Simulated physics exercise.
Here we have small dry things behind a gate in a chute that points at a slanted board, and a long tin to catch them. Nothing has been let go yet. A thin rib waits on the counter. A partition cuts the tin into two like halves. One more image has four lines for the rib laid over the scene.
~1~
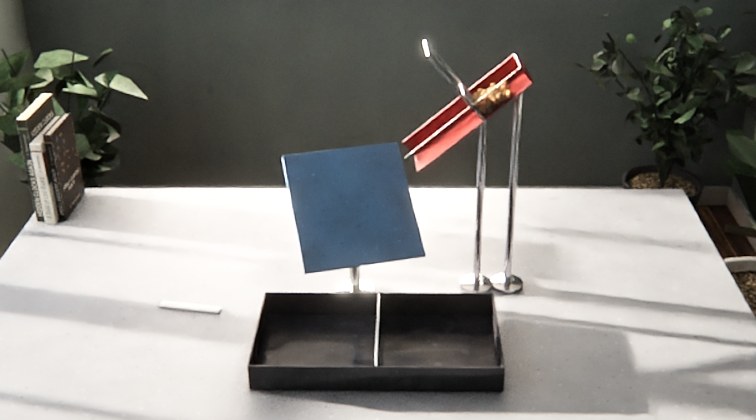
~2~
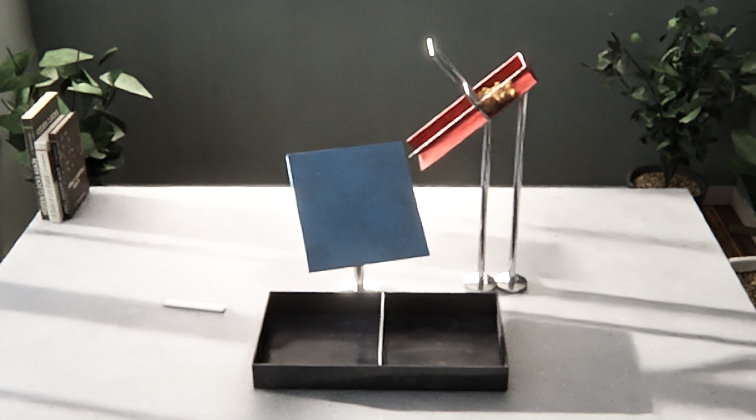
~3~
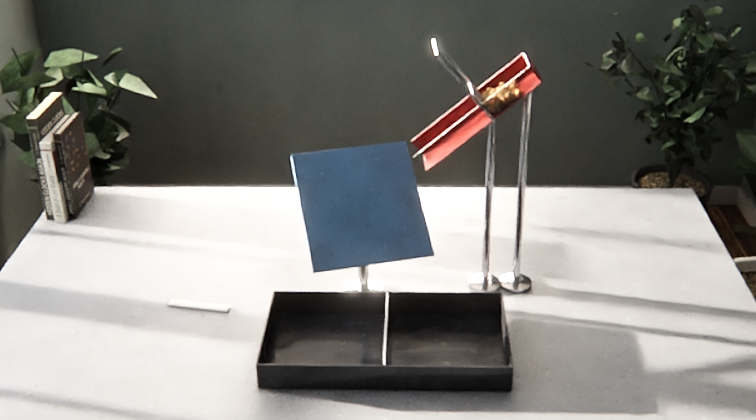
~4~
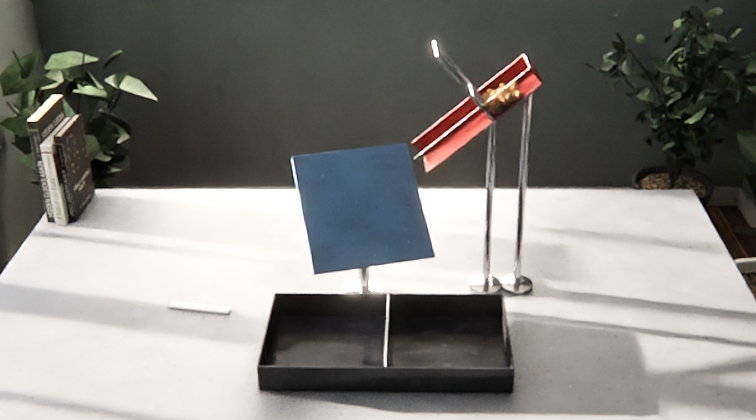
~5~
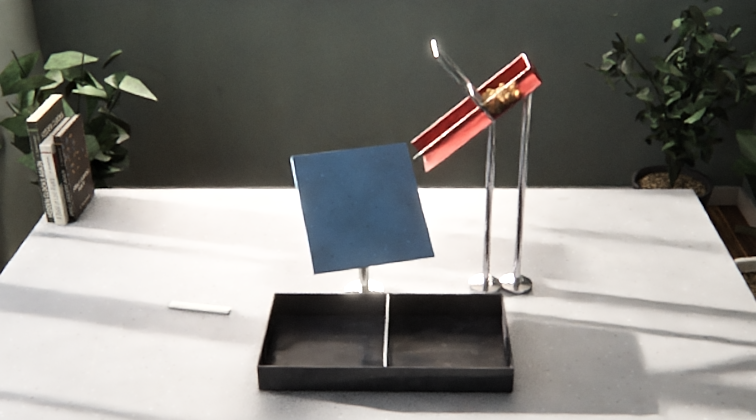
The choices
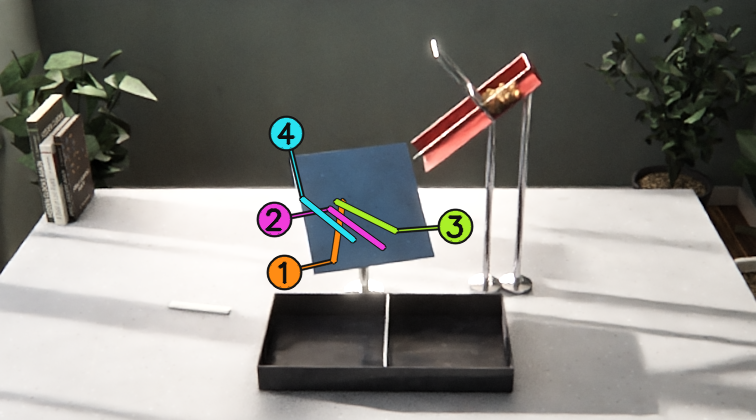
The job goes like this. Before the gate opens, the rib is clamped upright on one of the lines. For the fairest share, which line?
Go for 4.
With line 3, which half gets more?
Right.
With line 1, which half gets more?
More lands on the left.
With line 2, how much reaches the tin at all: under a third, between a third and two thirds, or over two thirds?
Line 2 gives over two thirds.
On the marked copy, line 1 from (342, 201) to (333, 260); line 2 from (330, 209) to (382, 247); line 3 from (336, 201) to (395, 230); line 4 from (302, 199) to (353, 239).
If 1 is chosen, of what is caught, the bulk in the left half, a small share in the right.
If 2 is chosen, of what is caught, a small share in the left half, the bulk in the right.
If 3 is chosen, of what is caught, a small share in the left half, the bulk in the right.
If 4 is chosen, of what is caught, close to two thirds in the left half, close to a third in the right.
